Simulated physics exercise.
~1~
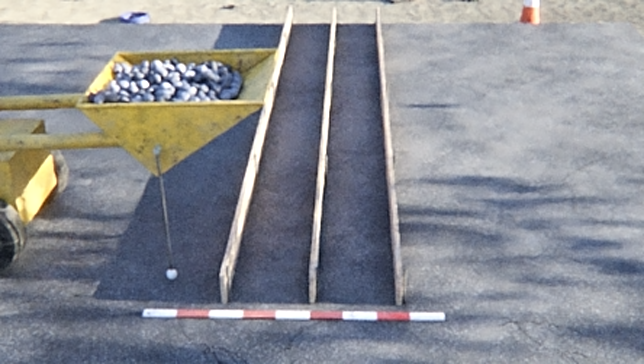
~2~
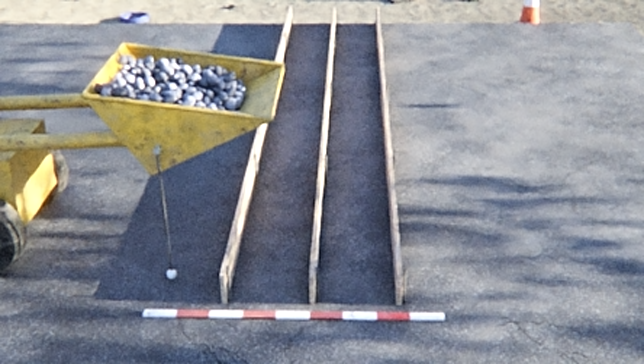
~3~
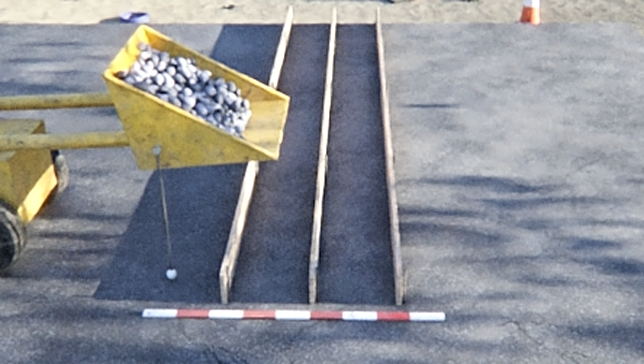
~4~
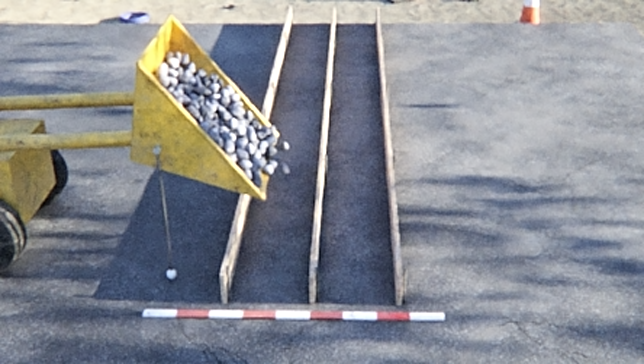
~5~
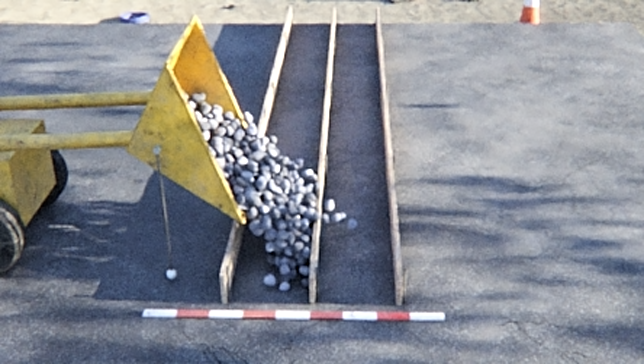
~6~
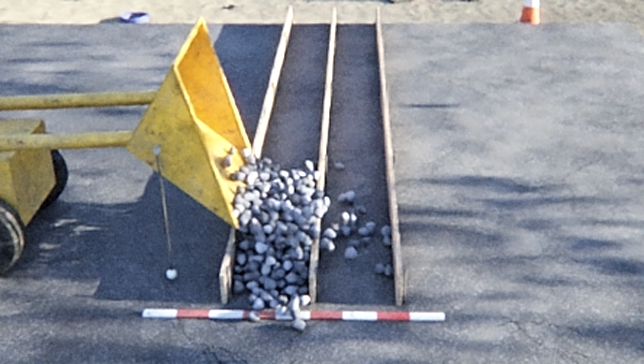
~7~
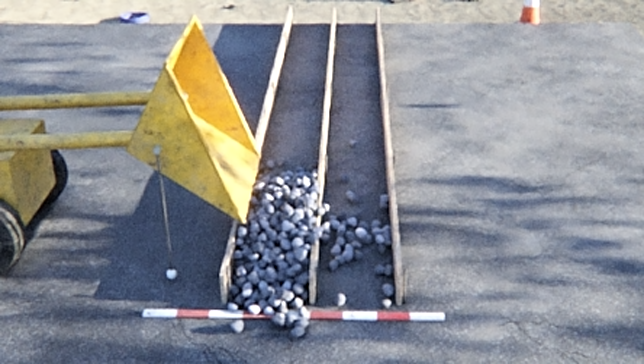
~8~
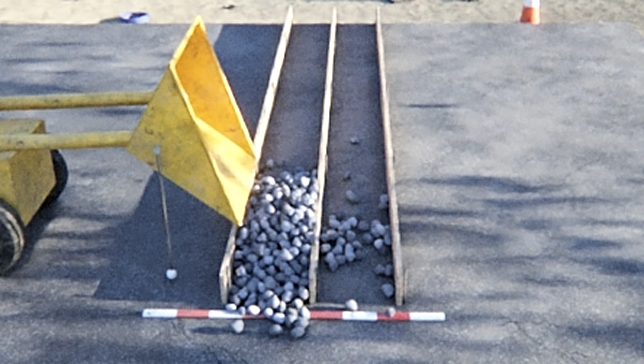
A yellow loader bucket full of round grey stones tipped steadily down to the right and poured them between wooden planks on the pavement, then jerked slightly, ending empty with most stones heaped in the nearer bay and a few in the farther one.
